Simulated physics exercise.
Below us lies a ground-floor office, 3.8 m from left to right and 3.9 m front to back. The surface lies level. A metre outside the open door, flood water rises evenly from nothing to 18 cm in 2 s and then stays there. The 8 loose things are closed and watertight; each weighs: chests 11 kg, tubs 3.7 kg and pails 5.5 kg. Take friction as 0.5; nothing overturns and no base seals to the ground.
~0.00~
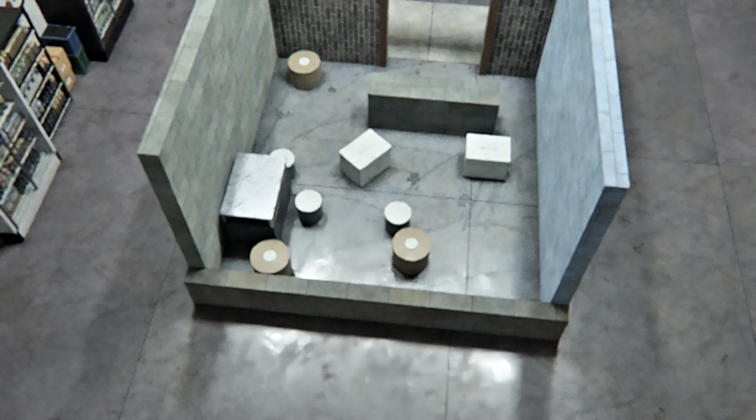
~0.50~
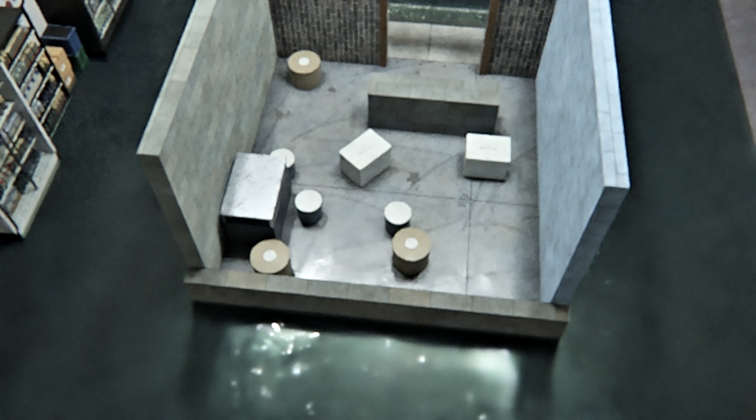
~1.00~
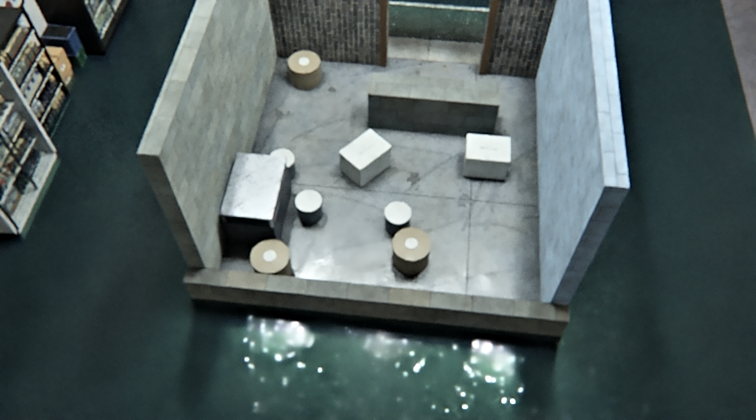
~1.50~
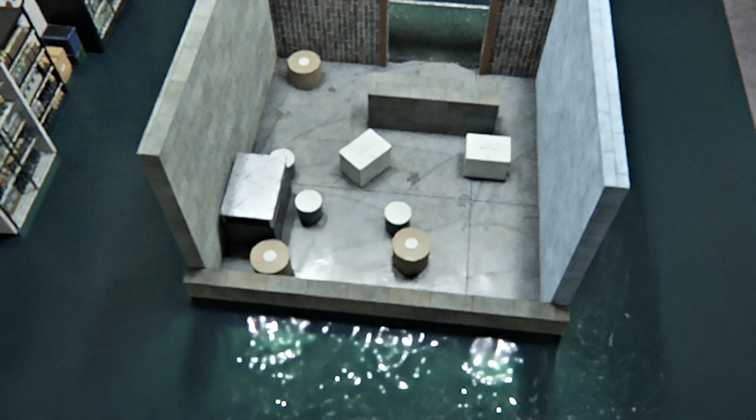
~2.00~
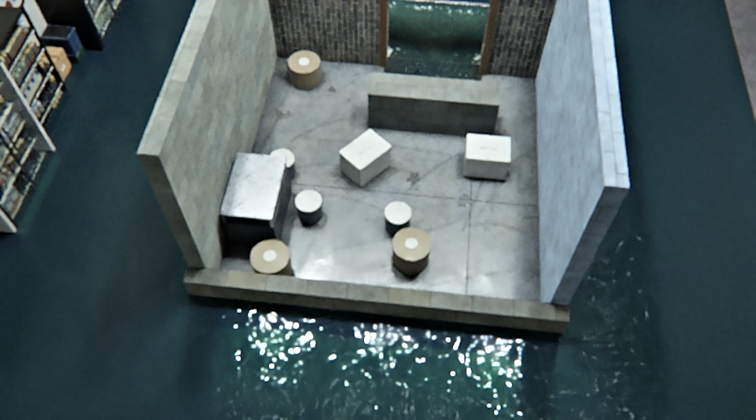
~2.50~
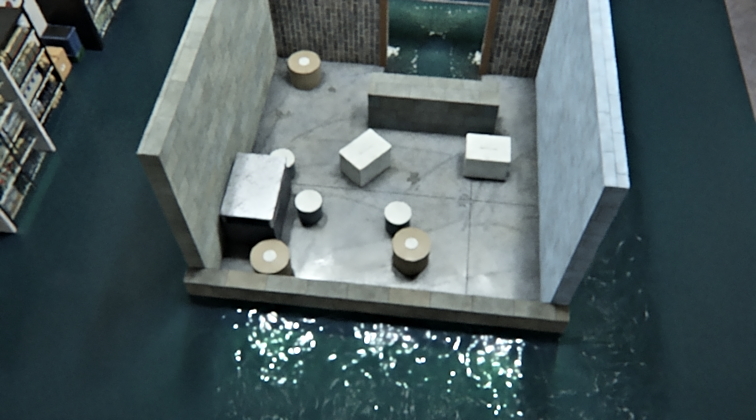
In a ground-floor office seen from above, pale blocks and round stools stand on a grey floor between stone walls. Dark green water spreads over the ground outside, then ripples and glints brightly along the front wall and beyond the open doorway, while the furniture inside stays where it is.
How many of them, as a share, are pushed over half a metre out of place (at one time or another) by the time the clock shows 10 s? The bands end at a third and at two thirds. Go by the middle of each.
It is between one and two thirds.
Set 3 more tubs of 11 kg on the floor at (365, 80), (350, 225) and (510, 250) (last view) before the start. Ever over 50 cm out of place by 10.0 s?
In turn: Over, under, less.
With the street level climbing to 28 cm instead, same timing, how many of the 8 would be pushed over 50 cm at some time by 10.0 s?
Then 7.
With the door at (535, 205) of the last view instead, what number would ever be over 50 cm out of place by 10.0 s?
Then 7.
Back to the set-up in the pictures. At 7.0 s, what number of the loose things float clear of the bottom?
At that moment 1.
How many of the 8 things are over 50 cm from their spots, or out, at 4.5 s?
0 of them.
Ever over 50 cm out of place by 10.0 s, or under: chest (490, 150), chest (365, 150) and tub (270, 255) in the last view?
In that order: Short of it, over, less.
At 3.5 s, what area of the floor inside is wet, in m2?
Roughly 3.0 m2.
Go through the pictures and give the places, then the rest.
A chest at (488, 148) rests on the ground; a tub at (412, 244), on the bottom; 0.0 m2 under water; 0 of 8 have shifted, in the first frame.
A chest at (488, 148) rests on the ground; a tub at (412, 244) rests on the ground; water covers 0.0 m2; 0 of 8 have shifted, in the second frame.
A chest at (488, 148) rests on the ground; a tub at (412, 244), on the bottom; 0.0 m2 under water; 0 of 8 have shifted, in the third frame.
A chest at (488, 148) rests on the ground; a tub at (412, 244) rests on the ground; 0.0 m2 under water; 0 of 8 have shifted, in the fourth frame.
A chest at (488, 148), on the bottom; a tub at (412, 244) rests on the ground; 0.5 m2 under water; 0 of 8 have shifted, in the fifth frame.
A chest at (488, 148), on the bottom; a tub at (412, 244), on the bottom; 1.0 m2 under water; 0 of 8 have shifted, in the sixth frame.
After 3.5 s 0 of 8 are over 50 cm from their spots; 0 afloat.
After 4.5 s 0 of 8 are over 50 cm from their spots; 1 afloat.
After 7.0 s 2 of 8 are over 50 cm from their spots; 1 afloat.
After 10.0 s 3 of 8 are over 50 cm from their spots, and 3 have been at some point; 5 afloat.
